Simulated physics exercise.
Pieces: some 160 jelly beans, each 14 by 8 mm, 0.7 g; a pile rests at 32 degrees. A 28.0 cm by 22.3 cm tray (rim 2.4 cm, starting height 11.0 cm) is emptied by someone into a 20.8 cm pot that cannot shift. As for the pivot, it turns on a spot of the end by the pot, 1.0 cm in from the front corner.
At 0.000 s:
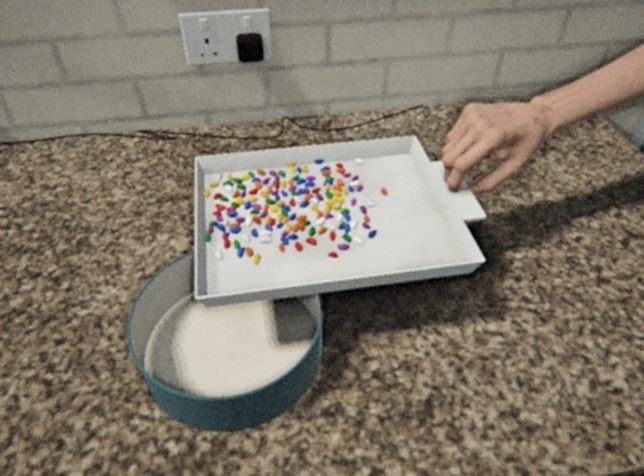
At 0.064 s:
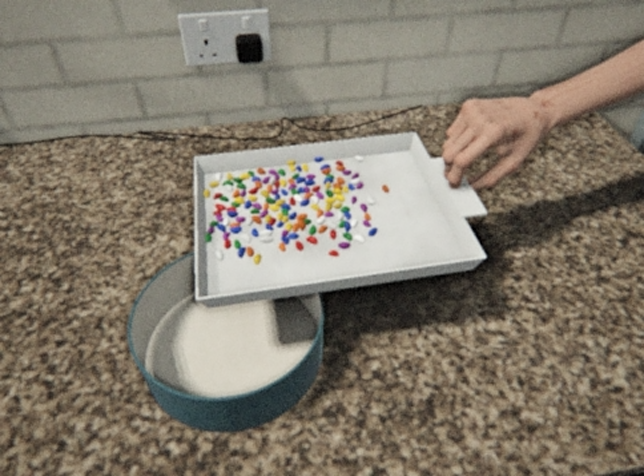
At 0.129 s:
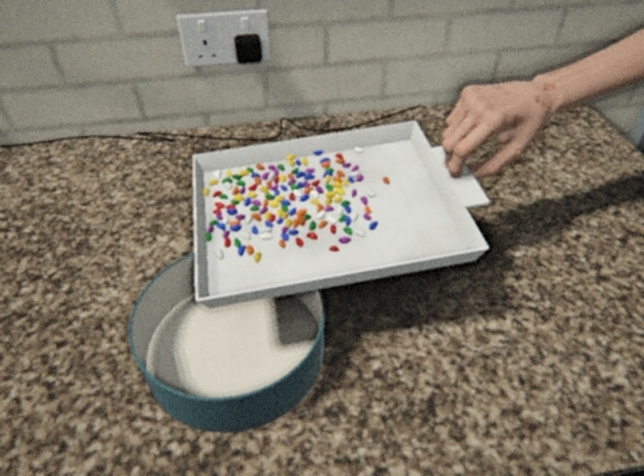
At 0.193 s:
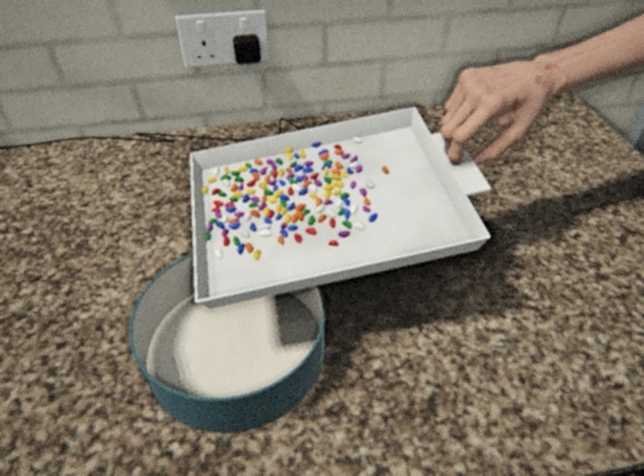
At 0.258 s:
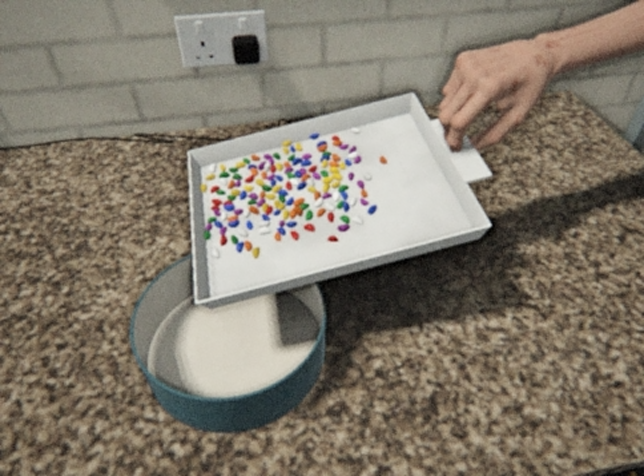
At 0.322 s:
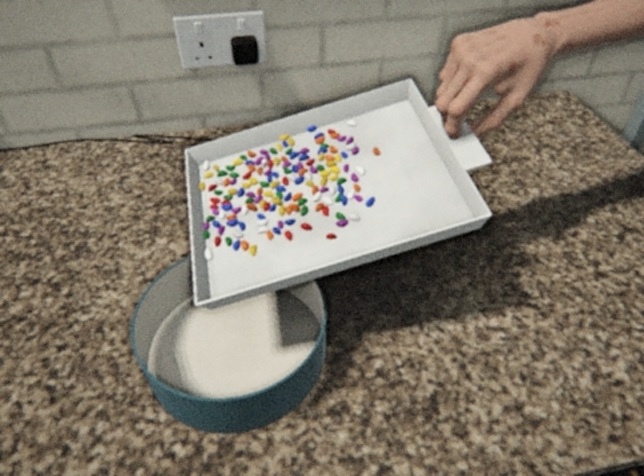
In the video, a hand at the right raises one end of a white tray scattered with colourful jelly beans, gradually tilting it toward a round teal pot at the left, while the beans shift only slightly.
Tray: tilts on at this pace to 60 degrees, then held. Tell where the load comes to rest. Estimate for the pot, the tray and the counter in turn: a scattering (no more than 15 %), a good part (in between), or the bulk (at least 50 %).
Estimate - pot: A scattering, tray: The bulk, counter: A scattering.
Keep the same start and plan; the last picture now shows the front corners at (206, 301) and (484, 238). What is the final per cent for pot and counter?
Pot 15; counter 5.
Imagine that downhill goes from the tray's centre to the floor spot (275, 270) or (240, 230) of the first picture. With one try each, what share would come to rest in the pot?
Roughly 10 per cent on the first try and 0 per cent on the second.
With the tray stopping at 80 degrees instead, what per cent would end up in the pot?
Pot share: About 85 per cent.
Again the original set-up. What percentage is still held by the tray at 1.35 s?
Around 95 percent.
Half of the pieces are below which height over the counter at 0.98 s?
Roughly 16 centimetres.
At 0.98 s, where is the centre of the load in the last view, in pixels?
My estimate is roughly (205, 220).
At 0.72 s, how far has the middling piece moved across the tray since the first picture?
5 cm.
After 0.72 s, tilt 37 degrees; the tray holds 100 %, the pot 0 %.
Then, at 0.98 s, tilt 51 degrees; the tray holds 100 %, the pot 0 %.
After 1.35 s, tilt 60 degrees; the tray holds 95 %, the pot 5 %.
At rest (2.3 s), pot 5 %, tray 95 %, counter 0 %.
